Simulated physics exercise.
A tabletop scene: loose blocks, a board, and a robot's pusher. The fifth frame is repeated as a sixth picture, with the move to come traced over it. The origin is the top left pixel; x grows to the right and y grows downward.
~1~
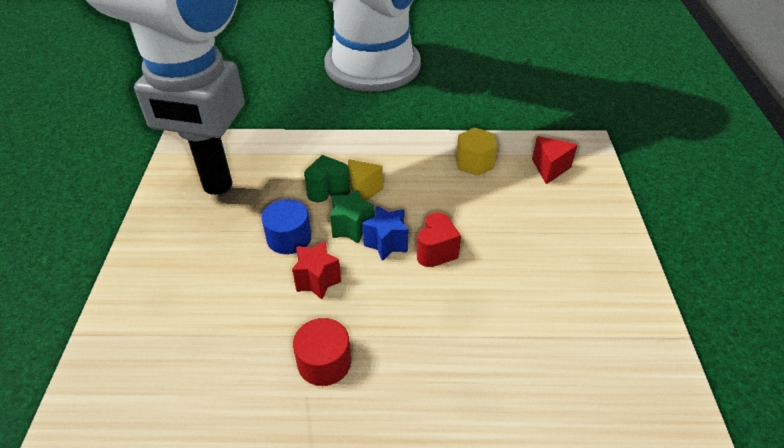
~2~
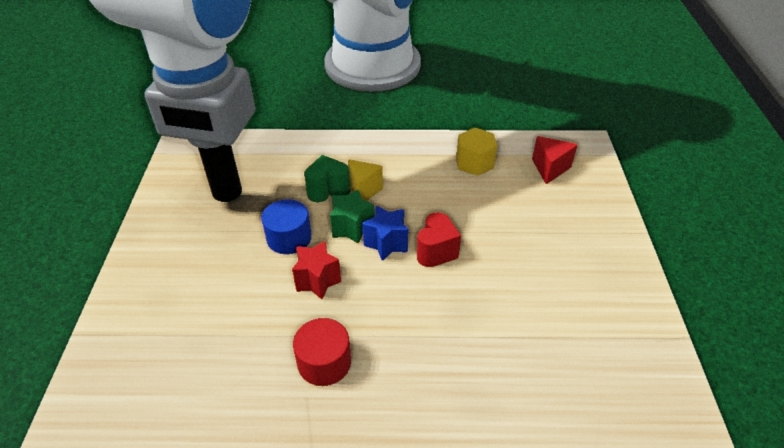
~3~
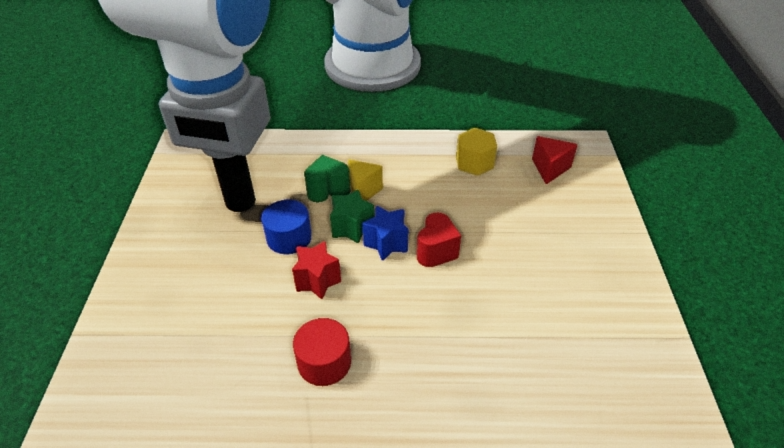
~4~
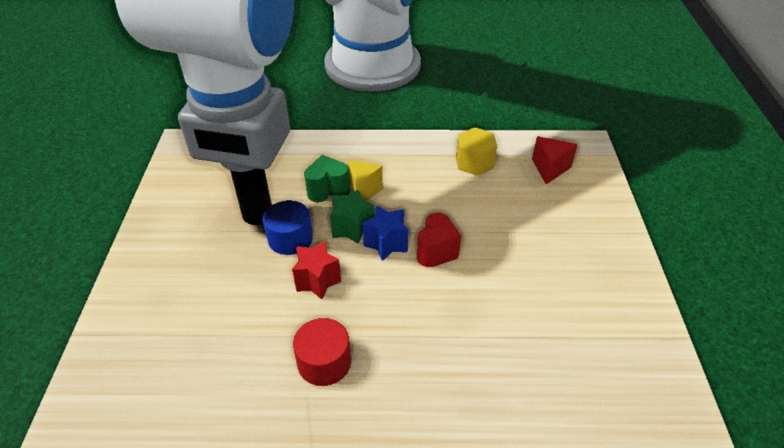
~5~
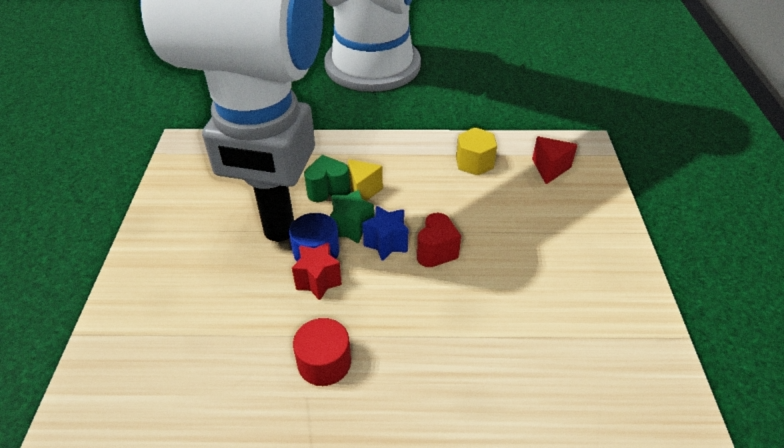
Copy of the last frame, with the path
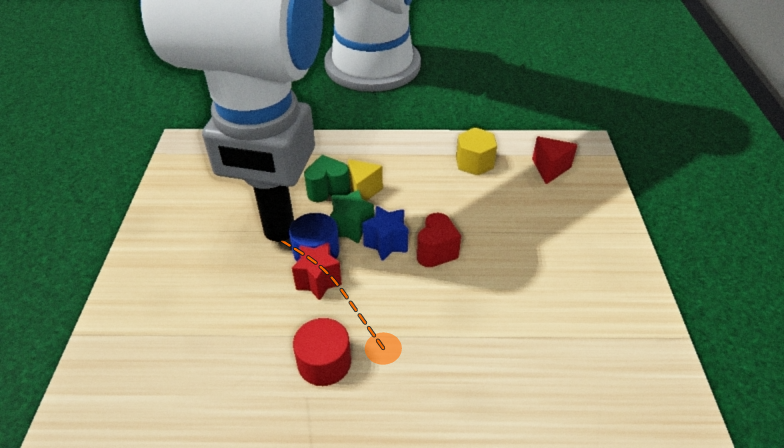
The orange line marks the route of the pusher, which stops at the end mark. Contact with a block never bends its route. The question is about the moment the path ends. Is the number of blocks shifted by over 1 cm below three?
No, it doesn't check out.
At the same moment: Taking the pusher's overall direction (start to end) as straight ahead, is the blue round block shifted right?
I expect not.
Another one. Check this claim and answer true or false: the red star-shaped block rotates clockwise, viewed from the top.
Verdict: True.
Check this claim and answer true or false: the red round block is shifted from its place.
The claim holds.
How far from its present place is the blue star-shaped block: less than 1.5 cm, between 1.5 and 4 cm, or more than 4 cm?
It goes under 1.5 cm.
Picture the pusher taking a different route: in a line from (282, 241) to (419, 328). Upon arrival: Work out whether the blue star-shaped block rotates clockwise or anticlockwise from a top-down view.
From above, it turns counterclockwise.
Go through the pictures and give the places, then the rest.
The first picture shows pusher tip at (218, 185); block tops, blue round block at (285, 214); red star-shaped block at (314, 258); red round block at (321, 340); blue star-shaped block at (387, 220).
The second picture shows pusher at (227, 192); blocks unchanged.
The third picture shows pusher at (241, 202); blocks unchanged.
The fourth picture shows pusher at (258, 215); blocks unchanged.
The fifth picture shows pusher at (280, 231); blue round block at (313, 228); red star-shaped block at (315, 258); red round block at (321, 340); blue star-shaped block at (387, 220).
Path on the board, from (282, 241) by way of (337, 284) to (383, 348).
The first path, step by step. One third of the way, pusher at (320, 257); blue round block at (360, 244); red star-shaped block at (326, 272), turned 50° clockwise.
Two thirds of the way, pusher at (352, 296); blue round block at (378, 252); red star-shaped block at (344, 311), turned 85° clockwise; red round block at (319, 353); blue star-shaped block at (390, 219), turned 20° anticlockwise.
At the end, pusher at (383, 339); blue round block at (378, 252); red star-shaped block at (361, 353), turned 115° clockwise; red round block at (313, 368); blue star-shaped block at (390, 219), turned 20° anticlockwise.
